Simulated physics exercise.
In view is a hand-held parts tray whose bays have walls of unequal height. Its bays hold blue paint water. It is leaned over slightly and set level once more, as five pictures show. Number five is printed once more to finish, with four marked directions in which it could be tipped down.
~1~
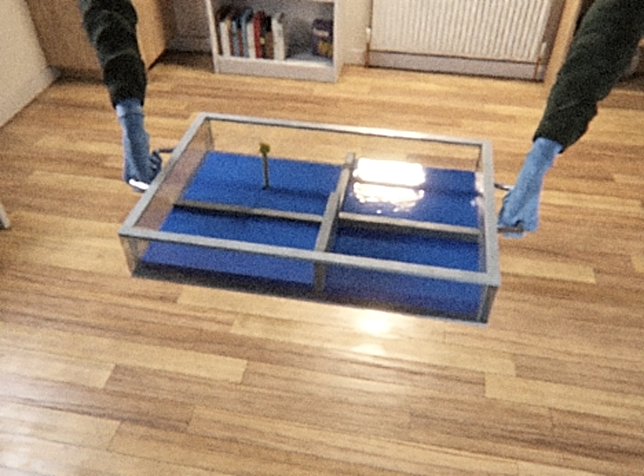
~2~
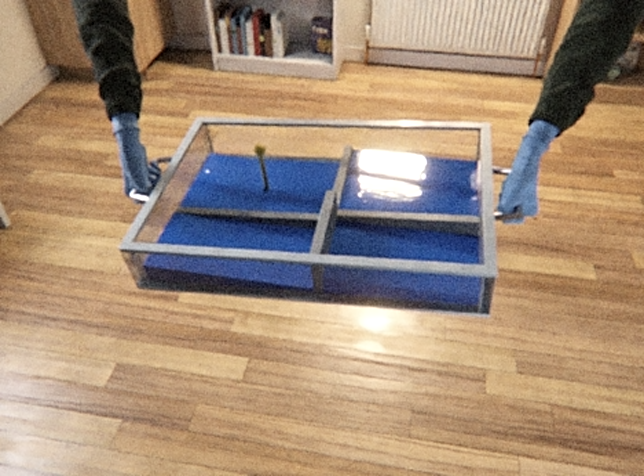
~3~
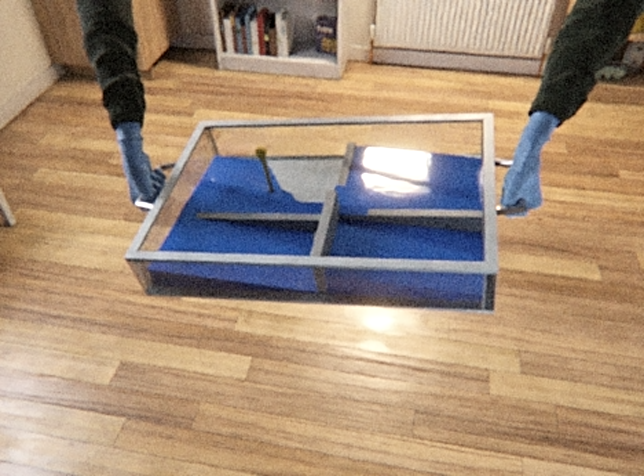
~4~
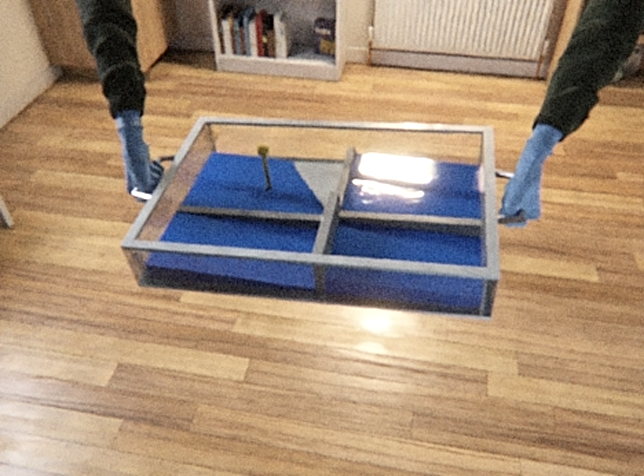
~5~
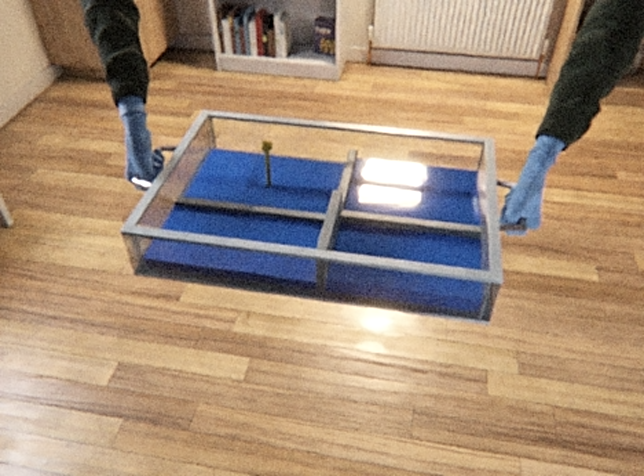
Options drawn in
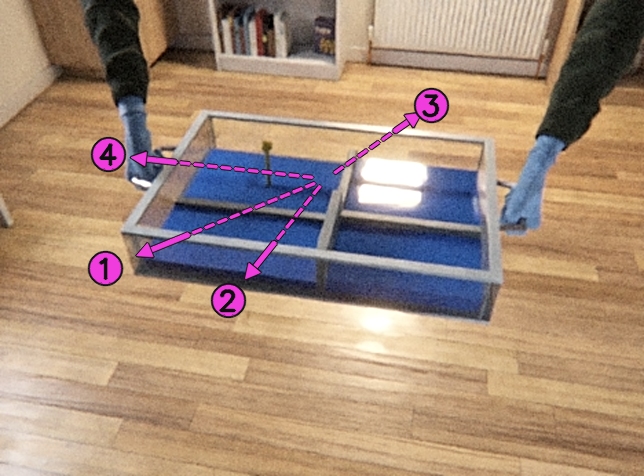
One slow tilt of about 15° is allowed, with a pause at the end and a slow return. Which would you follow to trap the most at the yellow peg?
The best direction is 4.
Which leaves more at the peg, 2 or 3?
That is direction 3.
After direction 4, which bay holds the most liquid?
It is the back left one.
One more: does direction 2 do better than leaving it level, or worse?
Direction 2 is worse.
In magenta, 1 ends at (141, 253); 2 ends at (248, 274); 3 ends at (416, 115); 4 ends at (136, 157).
For direction 1, about 11 % of the liquid ends in the peg's bay; nothing spills.
For direction 2, about 8 % of the liquid ends in the peg's bay; nothing spills.
For direction 3, about 25 % of the liquid ends in the peg's bay; nothing spills.
For direction 4, about 33 % of the liquid ends in the peg's bay; nothing spills.
